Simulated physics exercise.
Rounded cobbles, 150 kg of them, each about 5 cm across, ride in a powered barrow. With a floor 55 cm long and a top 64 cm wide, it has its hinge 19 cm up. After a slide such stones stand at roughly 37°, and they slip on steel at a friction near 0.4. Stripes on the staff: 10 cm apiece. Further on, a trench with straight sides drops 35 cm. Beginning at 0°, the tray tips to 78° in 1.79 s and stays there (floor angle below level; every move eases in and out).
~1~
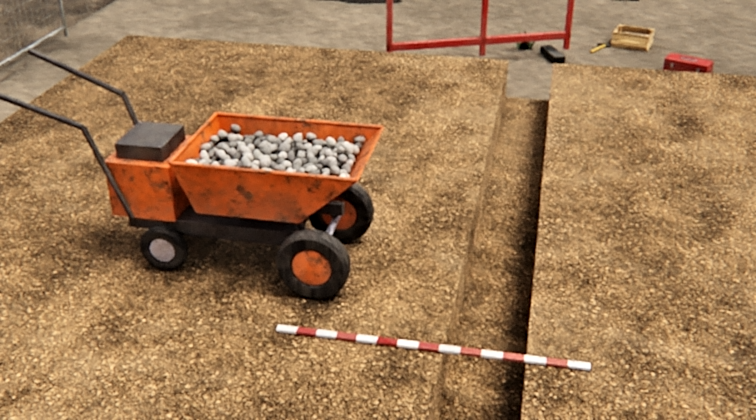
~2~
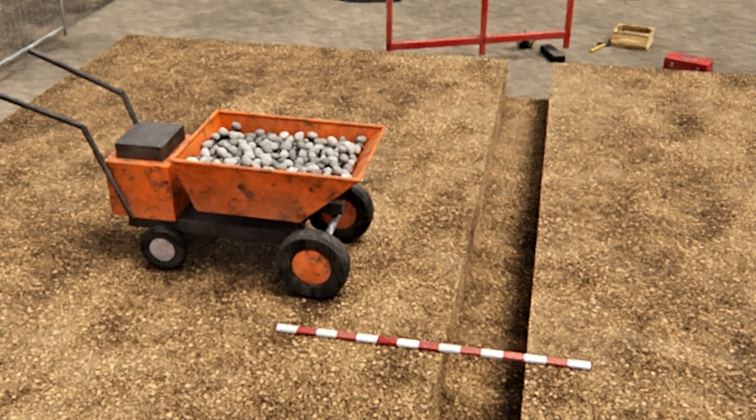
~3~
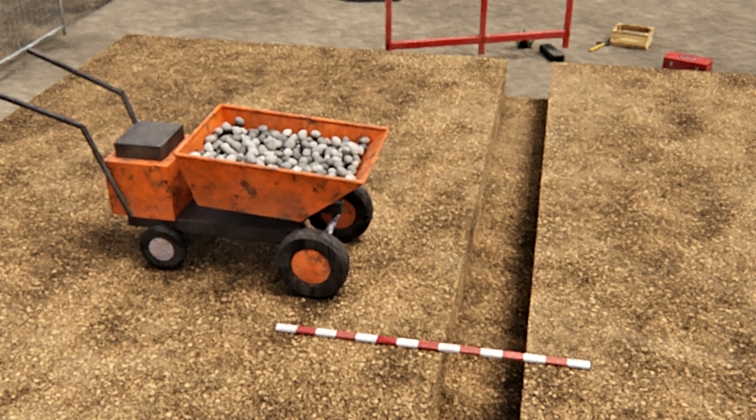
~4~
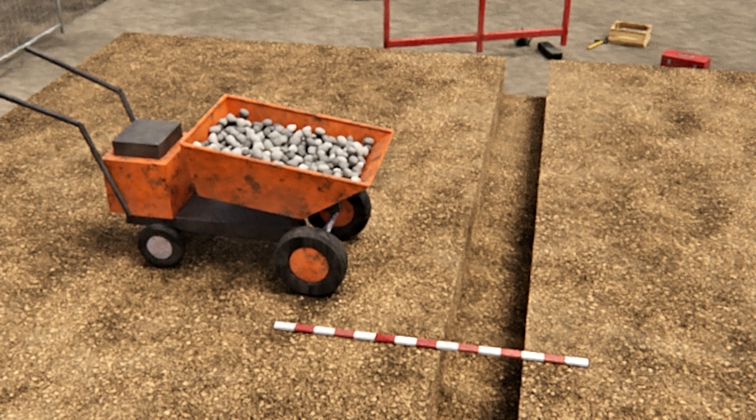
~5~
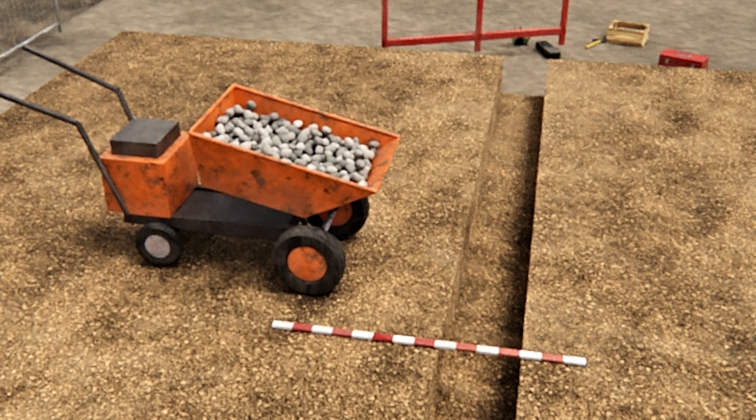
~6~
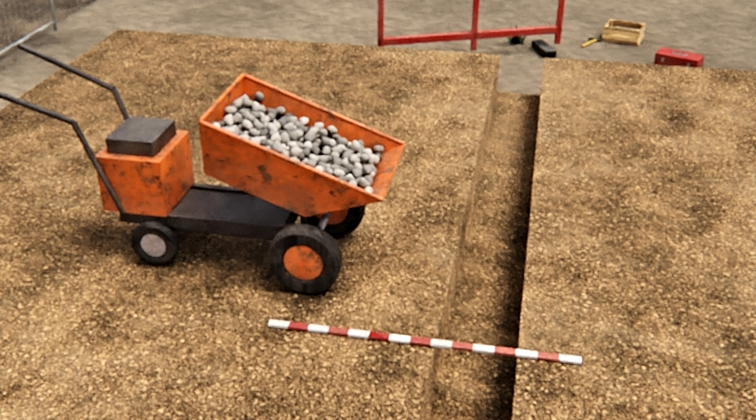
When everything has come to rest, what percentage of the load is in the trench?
About 75 per cent.
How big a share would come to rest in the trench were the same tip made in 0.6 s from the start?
Roughly 80 per cent.
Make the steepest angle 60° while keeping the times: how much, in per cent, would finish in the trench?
I'd guess some 95 in a hundred.
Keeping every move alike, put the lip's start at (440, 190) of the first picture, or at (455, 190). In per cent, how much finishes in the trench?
That gives roughly 50 per cent and roughly 15 per cent.
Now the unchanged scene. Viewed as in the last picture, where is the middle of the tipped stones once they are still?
Their centre sits close to (482, 320).
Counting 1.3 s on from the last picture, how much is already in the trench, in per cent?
Approx. 60 % of the load.
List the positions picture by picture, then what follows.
The first frame shows lip at (357, 180), floor tilted 0°, highest stones at (311, 148).
The second frame shows lip at (358, 181), floor tilted 1°, highest stones at (312, 147).
The third frame shows lip at (363, 183), floor tilted 4°, highest stones at (260, 136).
In the fourth frame, the tray is at 8°, its lip at (369, 186); the top of the load is at (233, 127).
The fifth frame shows lip at (376, 192), floor tilted 14°, highest stones at (236, 116).
The sixth frame shows lip at (382, 200), floor tilted 20°, highest stones at (244, 107).
Then, 0.7 s after the last picture the floor is at 66°, 96 % in the tray, 4 % short of the trench; the foremost stones are at (444, 265).
Then, 1.3 s after the last picture the floor is at 78°, 29 % in the tray, 10 % short of the trench, 60 % in the trench; the foremost stones are at (516, 324).
Then, 1.6 s after the last picture the floor is at 78°, 16 % in the tray, 12 % short of the trench, 72 % in the trench; the foremost stones are at (517, 311).
Then, 3.6 s after the last picture the floor is at 78°, 14 % in the tray, 12 % short of the trench, 75 % in the trench; the foremost stones are at (517, 311).
